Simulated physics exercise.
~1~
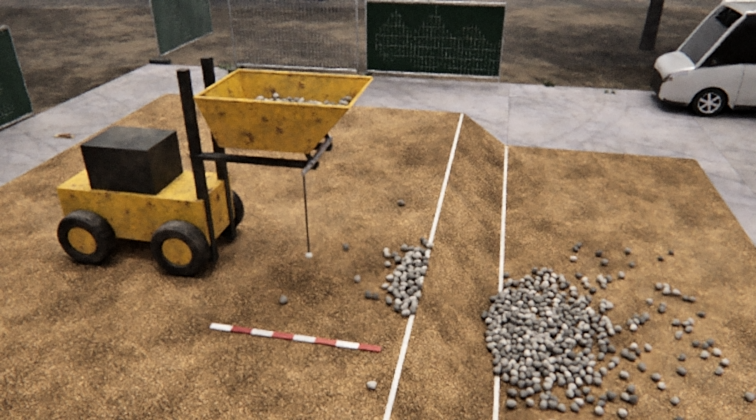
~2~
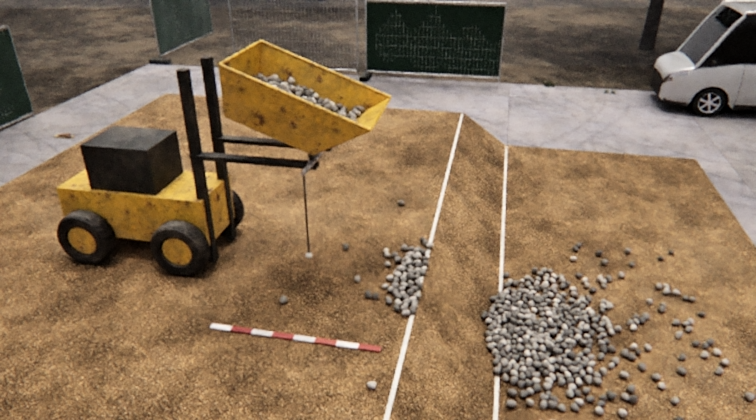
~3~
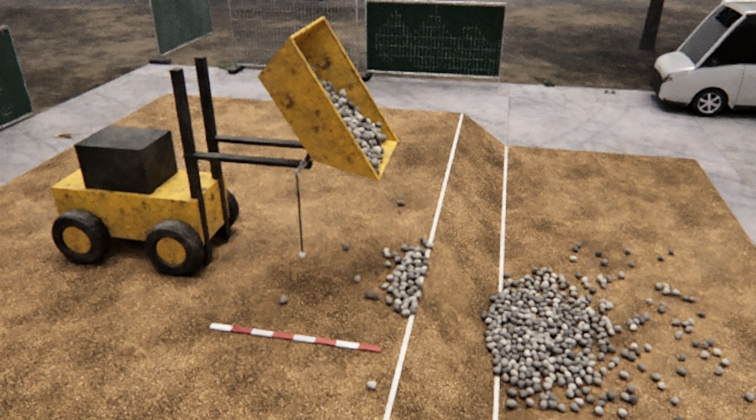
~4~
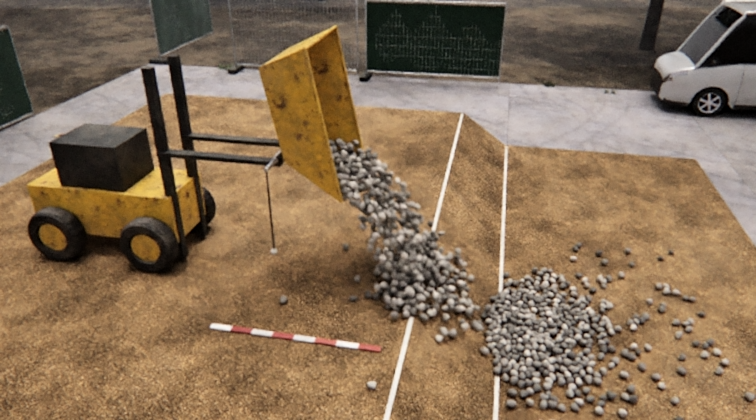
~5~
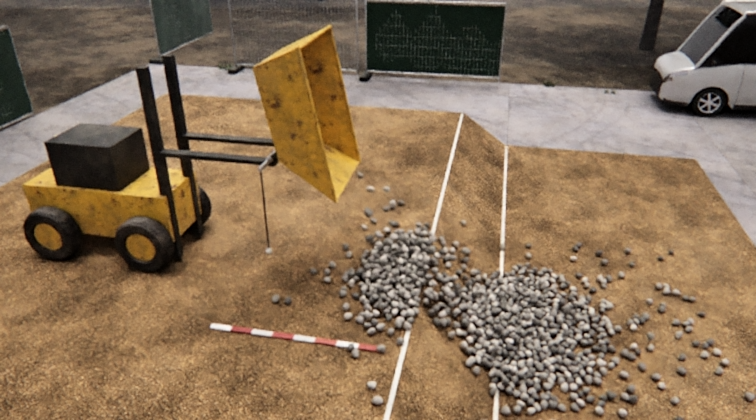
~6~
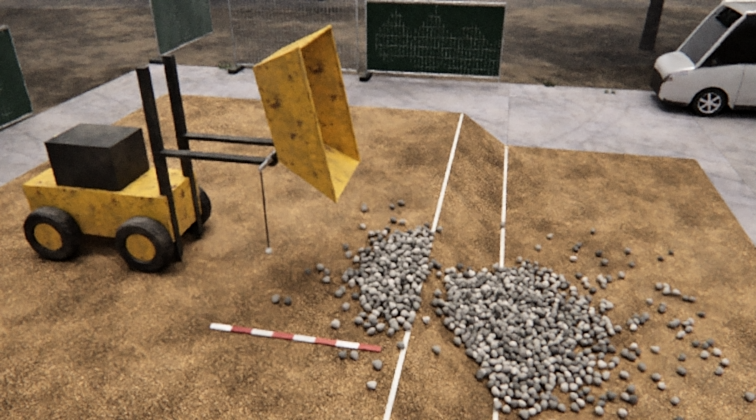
A yellow wheeled machine with a black block on its back stands at the left of a brown dirt site, seen from above, holding a yellow skip of grey stones. A red and white staff lies ahead of it, near two white lines marking a short slope, with loose stones around both and a white vehicle behind at right. The skip tips steeply to the right while the machine backs left, and the stones pour out. They pile at the upper line, and some spill down to join the lower heap. The skip ends empty, still tilted.
